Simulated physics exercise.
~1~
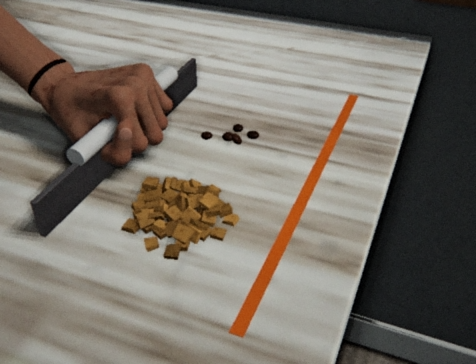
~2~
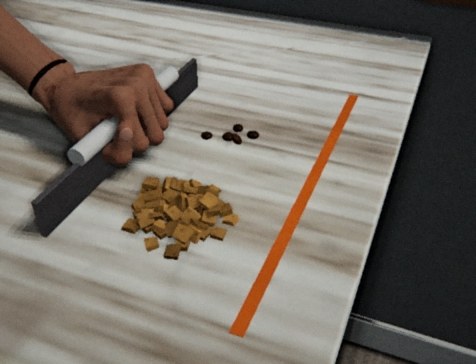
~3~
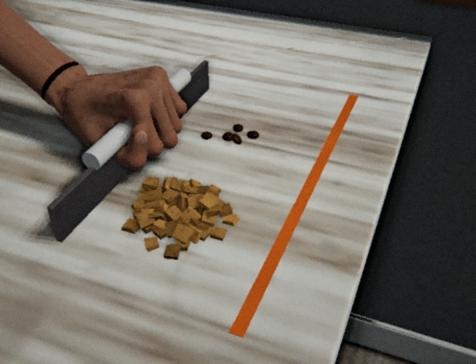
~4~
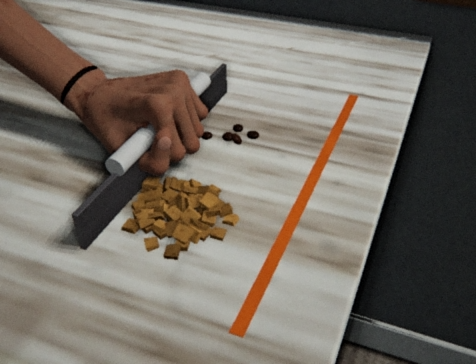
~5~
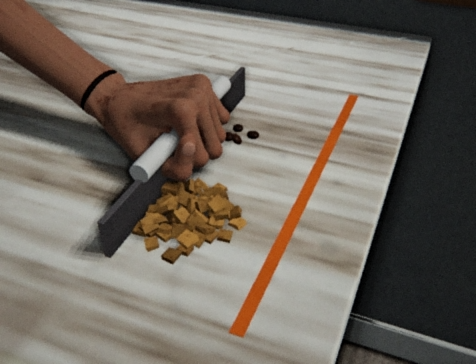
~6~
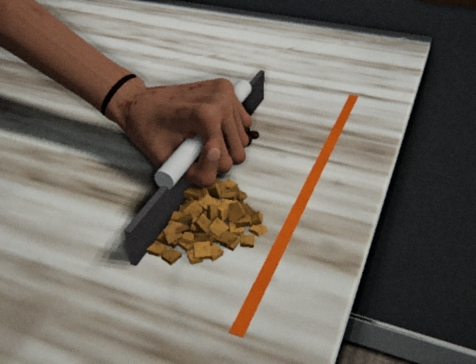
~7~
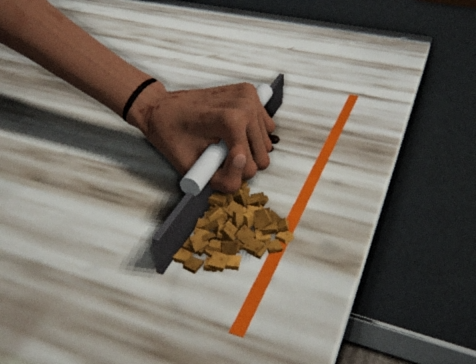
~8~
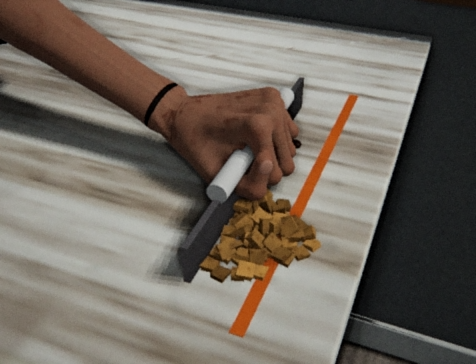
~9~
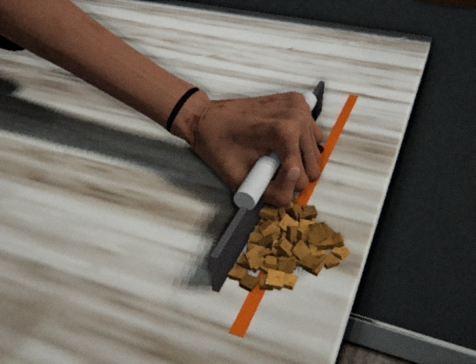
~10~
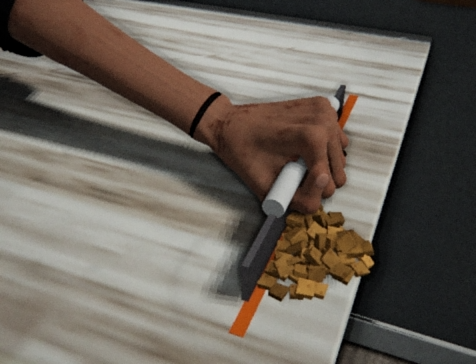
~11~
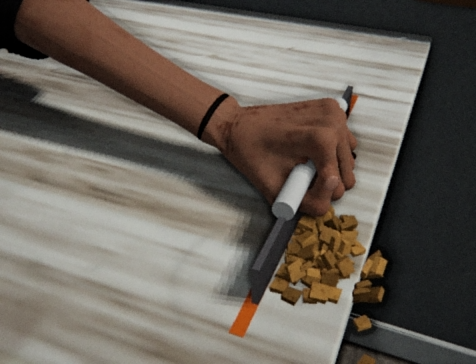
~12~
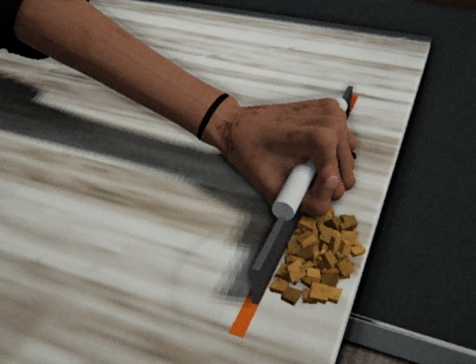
A hand slid a dark scraper rightward across a streaky tabletop, pushing a pile of tan square bits and a few dark beans ahead of it, then stopped at the orange tape as several tan pieces dropped off the edge and the rest stayed.
